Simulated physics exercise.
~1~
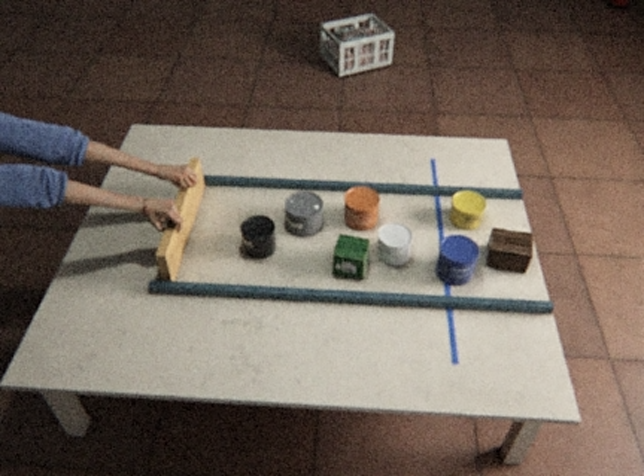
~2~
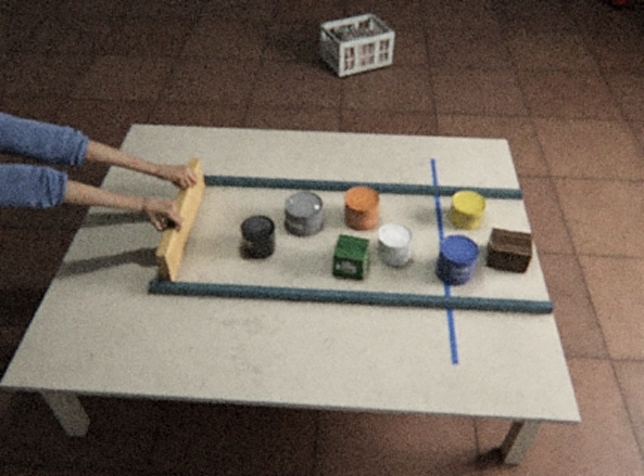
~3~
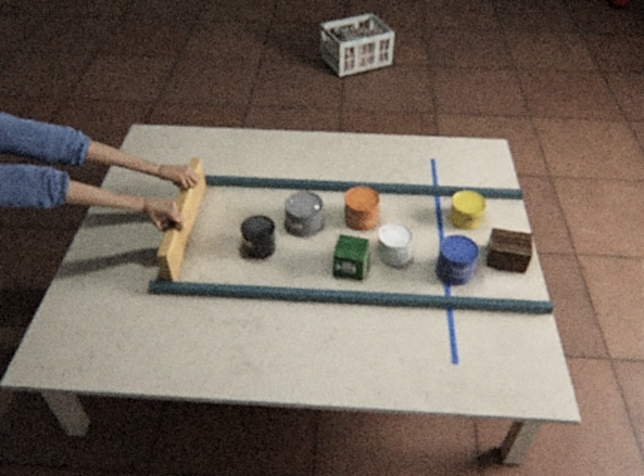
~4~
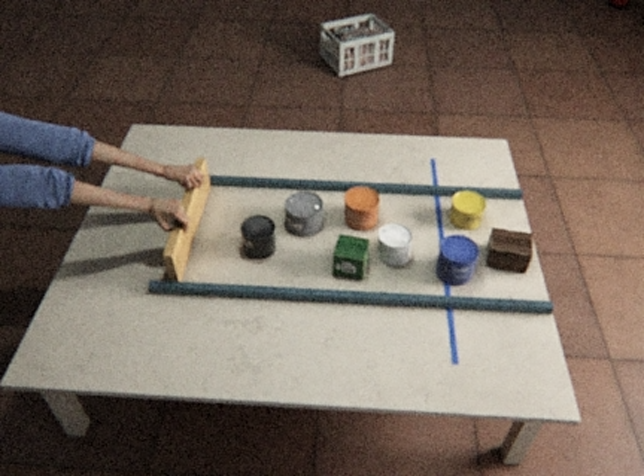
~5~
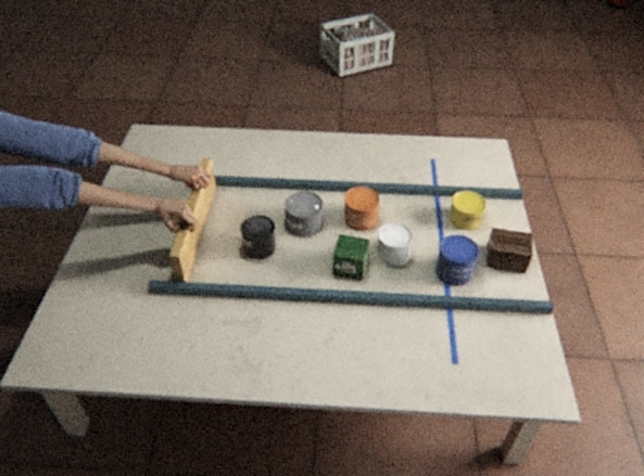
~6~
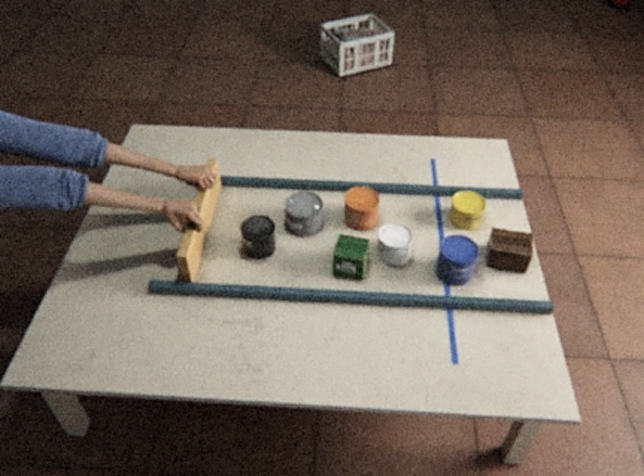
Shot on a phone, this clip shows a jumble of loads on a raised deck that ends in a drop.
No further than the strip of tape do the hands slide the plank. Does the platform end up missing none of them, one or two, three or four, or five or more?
Lost: Nothing.
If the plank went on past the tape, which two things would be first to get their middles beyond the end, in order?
Order: Brown parcel ahead of yellow pail.
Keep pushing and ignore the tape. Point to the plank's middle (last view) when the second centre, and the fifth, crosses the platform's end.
Earlier crossing: About (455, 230); later crossing: About (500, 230).
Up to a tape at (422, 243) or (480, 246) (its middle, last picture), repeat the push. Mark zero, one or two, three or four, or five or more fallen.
First tape: No fall at all; second tape: One to two.
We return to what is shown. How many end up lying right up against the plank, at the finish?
The count in contact is 3.
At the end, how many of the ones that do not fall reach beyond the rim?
The figure is 2.
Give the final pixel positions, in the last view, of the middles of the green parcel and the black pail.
The green parcel comes to rest at (466, 278), and the black pail comes to rest at (463, 245).
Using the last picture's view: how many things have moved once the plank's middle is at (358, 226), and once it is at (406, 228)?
5 and 7.
Soon after, none off yet; brown parcel at rest near (509, 250); yellow pail at rest near (467, 211); blue pail at rest near (457, 260).
In the end, the number that fall off is zero.
